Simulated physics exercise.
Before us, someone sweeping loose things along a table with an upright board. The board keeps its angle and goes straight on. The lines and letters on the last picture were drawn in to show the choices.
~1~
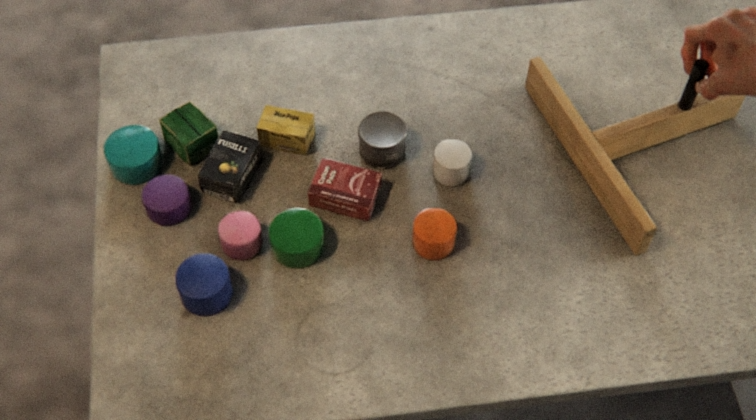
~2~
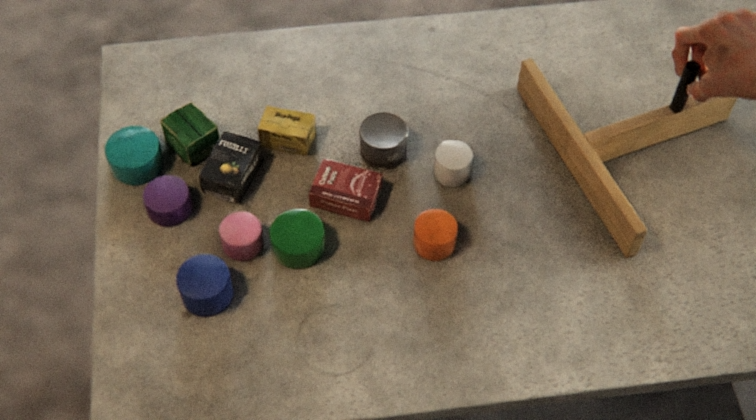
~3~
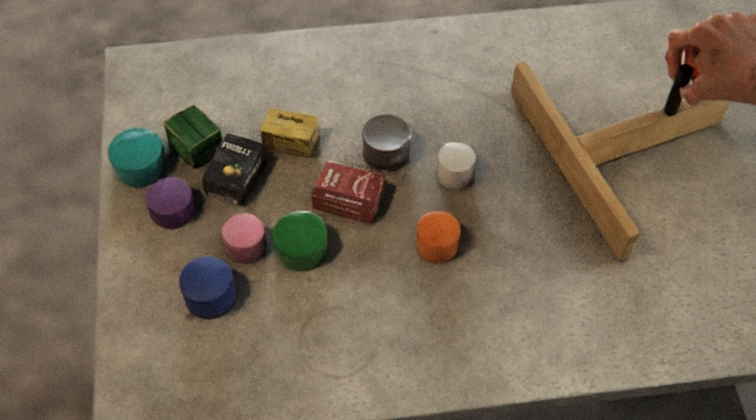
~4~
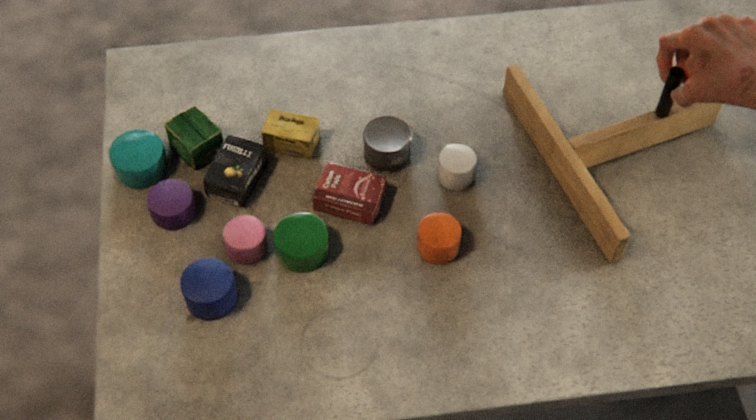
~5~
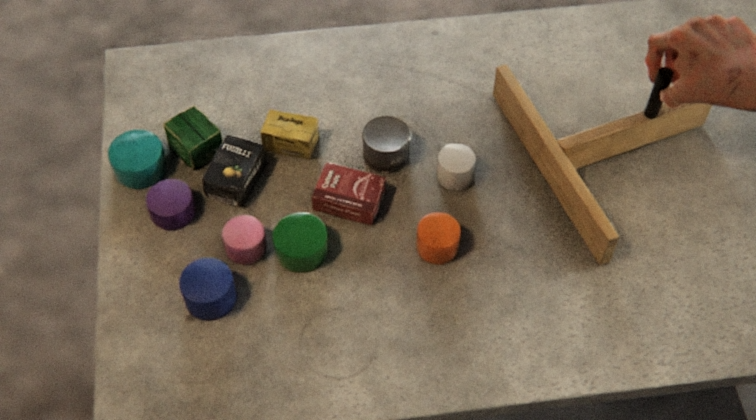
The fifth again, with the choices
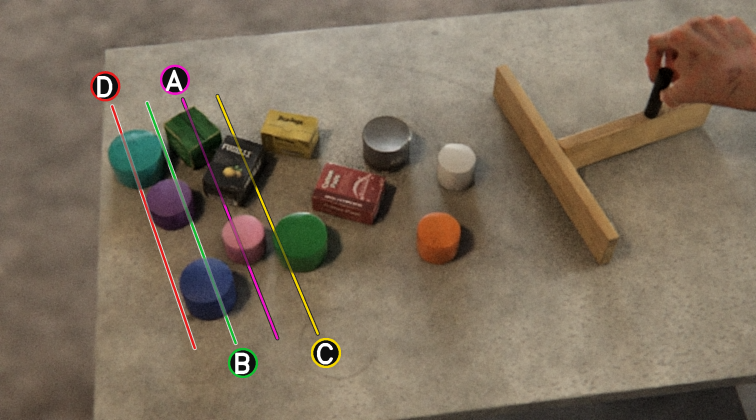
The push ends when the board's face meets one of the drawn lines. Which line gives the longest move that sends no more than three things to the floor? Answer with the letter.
B.
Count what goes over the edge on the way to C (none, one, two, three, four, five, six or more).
By then, none.
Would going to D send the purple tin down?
Yes.
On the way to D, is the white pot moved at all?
Yes.
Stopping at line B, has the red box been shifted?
By then, yes.
On the marked copy, A at (226, 209); B at (188, 213); C at (263, 205); D at (150, 217).
Following B. Soon after the start, board (425, 160); orange pot (428, 242); grey jar (375, 147).
Later, board (293, 174); purple tin (161, 207); green box (184, 135).
In the end, board (187, 185); purple tin over the edge; turquoise pot over the edge; two fallen.
As for the rest, A is within the limit but short; C is within the limit but short; D drops four.
